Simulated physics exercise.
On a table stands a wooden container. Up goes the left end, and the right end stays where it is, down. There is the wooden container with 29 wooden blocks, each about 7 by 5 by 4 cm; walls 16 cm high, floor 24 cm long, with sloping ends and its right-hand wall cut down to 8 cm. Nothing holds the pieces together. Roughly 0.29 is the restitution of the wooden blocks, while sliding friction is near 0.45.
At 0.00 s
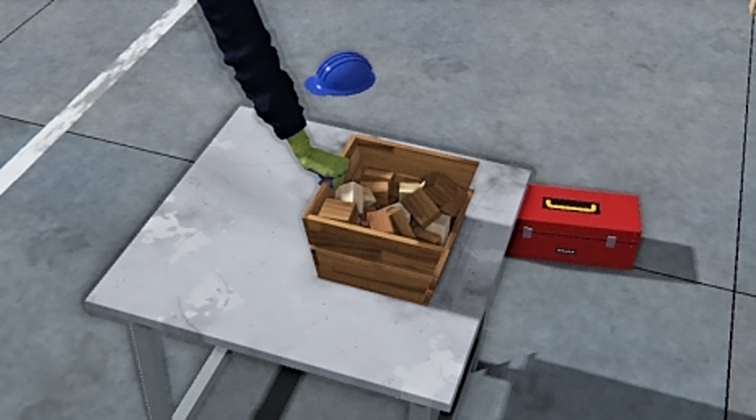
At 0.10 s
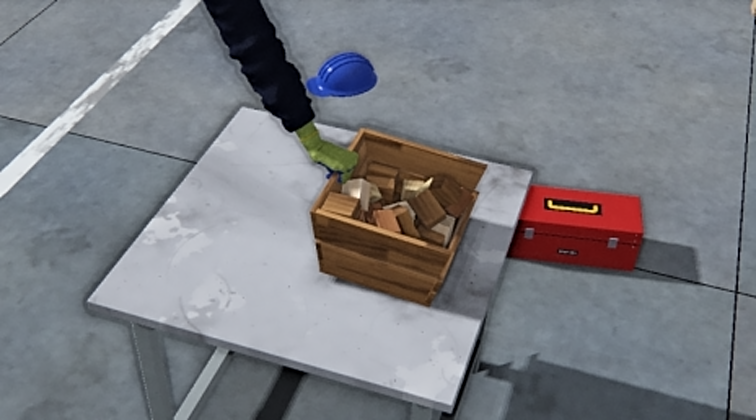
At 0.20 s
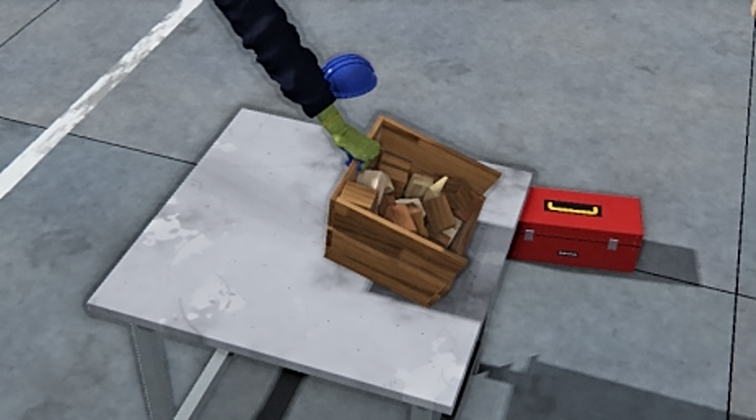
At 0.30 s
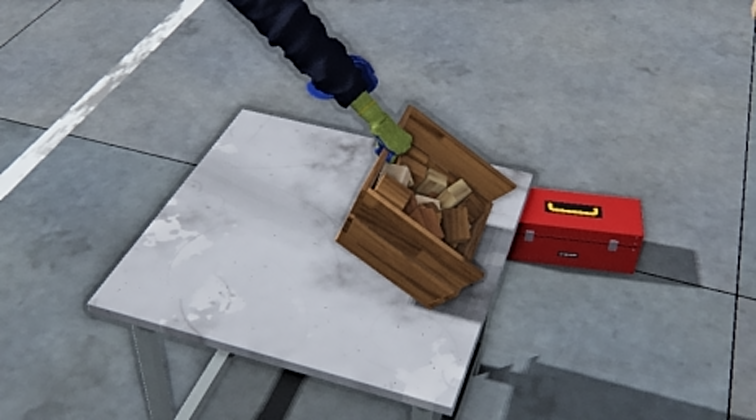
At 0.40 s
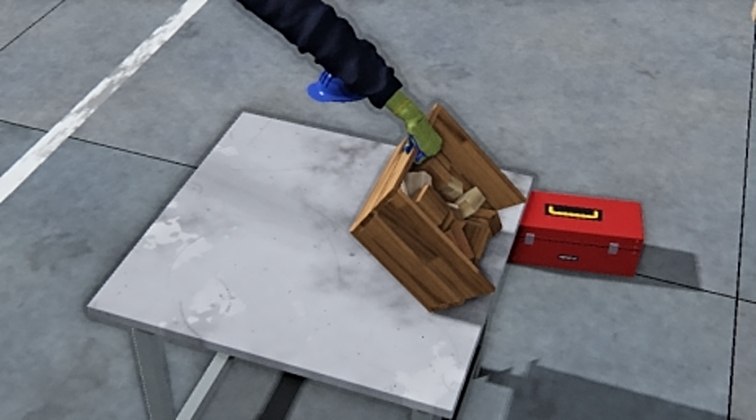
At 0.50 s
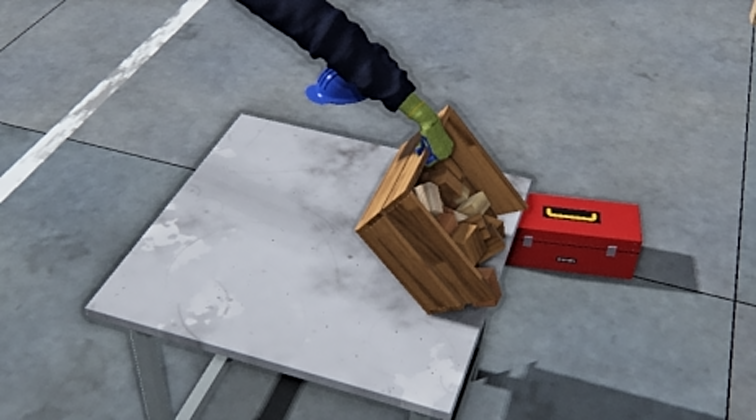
A wooden crate of loose wooden blocks tilts on a pale grey table, seen from above at an angle by a still camera on a concrete floor with a white line. Behind the table lies a blue hard hat, and a red toolbox sits to the right. A green-gloved hand in a dark sleeve raises the crate's left end steadily, then more slowly, as the blocks shift rightward inside.
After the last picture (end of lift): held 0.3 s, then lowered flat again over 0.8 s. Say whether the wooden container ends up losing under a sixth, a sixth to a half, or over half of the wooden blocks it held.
The wooden container loses a sixth to a half of them.
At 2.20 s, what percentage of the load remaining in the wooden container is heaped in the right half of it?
Share in that half: About 60 %.
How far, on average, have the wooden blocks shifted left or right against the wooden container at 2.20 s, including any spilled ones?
On average they end up some 22 cm further right.
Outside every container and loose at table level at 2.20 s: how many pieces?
I'd guess near 0.
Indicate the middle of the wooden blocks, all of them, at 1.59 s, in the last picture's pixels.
In the last view, the centre sits near (428, 259).
After 0.77 s, tilt 48°; wooden container 25 in, 4 out.
After 1.11 s, tilt 32°; wooden container 20 in, 9 out.
After 1.59 s, tilt 0°; wooden container 20 in, 9 out.
Outcome (at 2.20 s), wooden container 20 in, 9 out. Asked share, 9 of 29, 31 per cent.
